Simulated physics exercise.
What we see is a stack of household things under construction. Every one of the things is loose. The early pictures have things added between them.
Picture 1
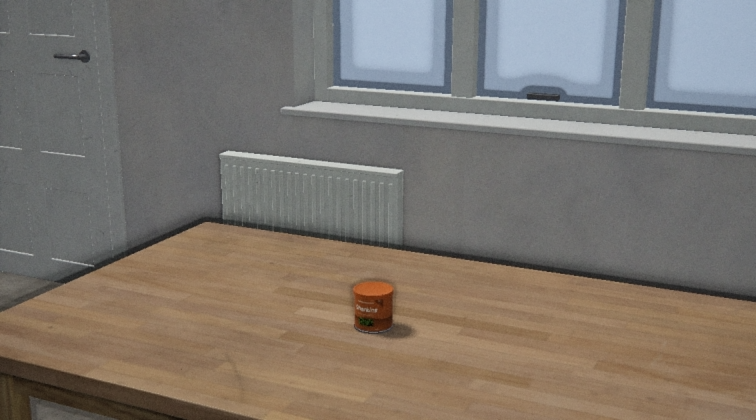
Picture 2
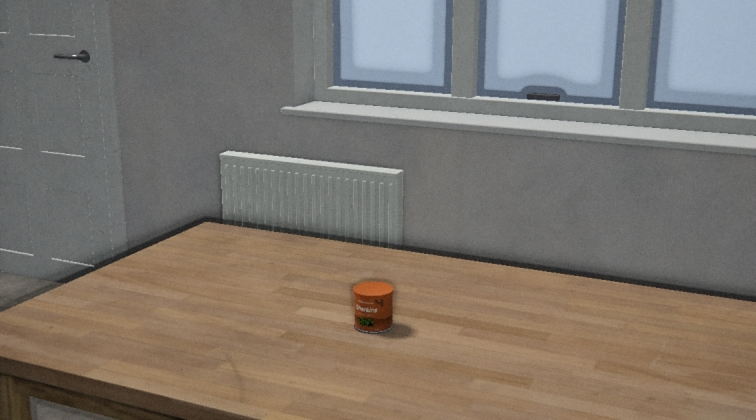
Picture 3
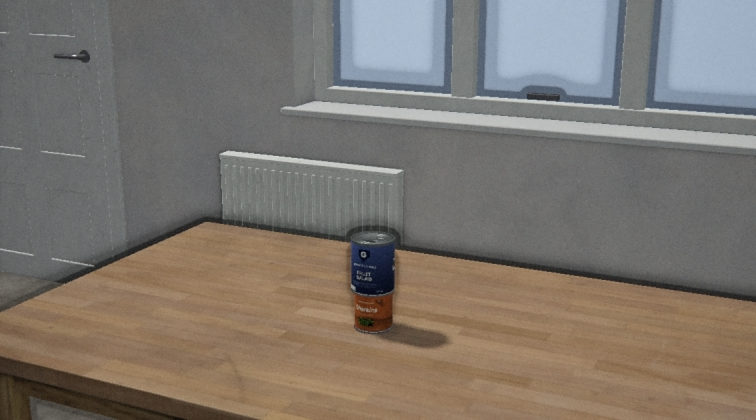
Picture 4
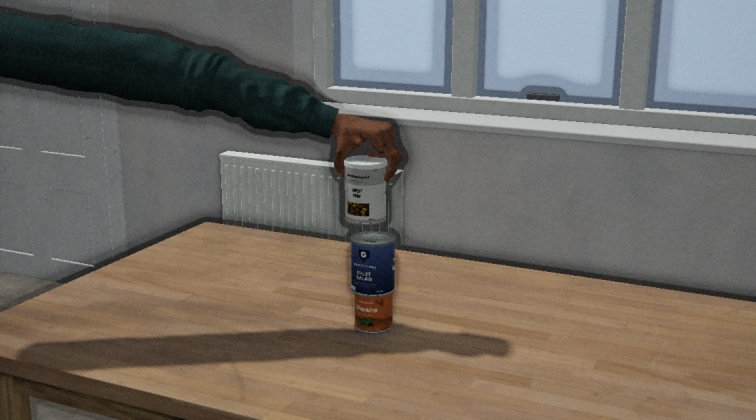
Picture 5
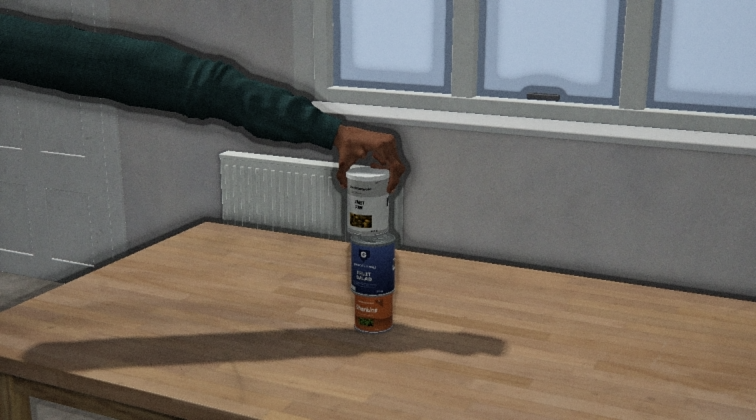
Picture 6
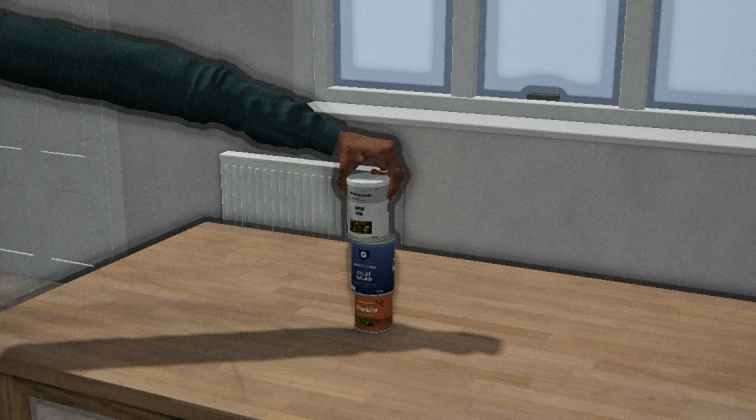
A hand at the end of a dark green sleeve, reaching in from the left, lowers a white tin a short way onto a blue tin and keeps hold of it, while the camera stays still. Before this, an orange tin sits alone on the wooden tabletop, then the blue one appears on top of it. The room, seen from slightly above, has grey walls, a white radiator, a door at left and windows at upper right.
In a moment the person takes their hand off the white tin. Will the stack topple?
No, it stays up.
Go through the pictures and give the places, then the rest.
In the first picture, the last thing is not in view yet; orange tin (373, 307).
In the second picture, the last thing is not in view yet; orange tin (373, 307).
In the third picture, the last thing is not in view yet; orange tin (373, 307).
The fourth picture shows still above its spot; white tin (366, 190); orange tin (373, 307).
The fifth picture shows still above its spot; white tin (368, 201); orange tin (373, 307).
The sixth picture shows in place under the hand; white tin (368, 208); orange tin (373, 307).
Then, 0.20 s past the last view, nothing moves.
Then, 0.50 s past the last view, white tin resting near (368, 208).
Finally, all 3 still in place. Final places as the last picture's camera would see them, white tin near (368, 208). The pile stays up.
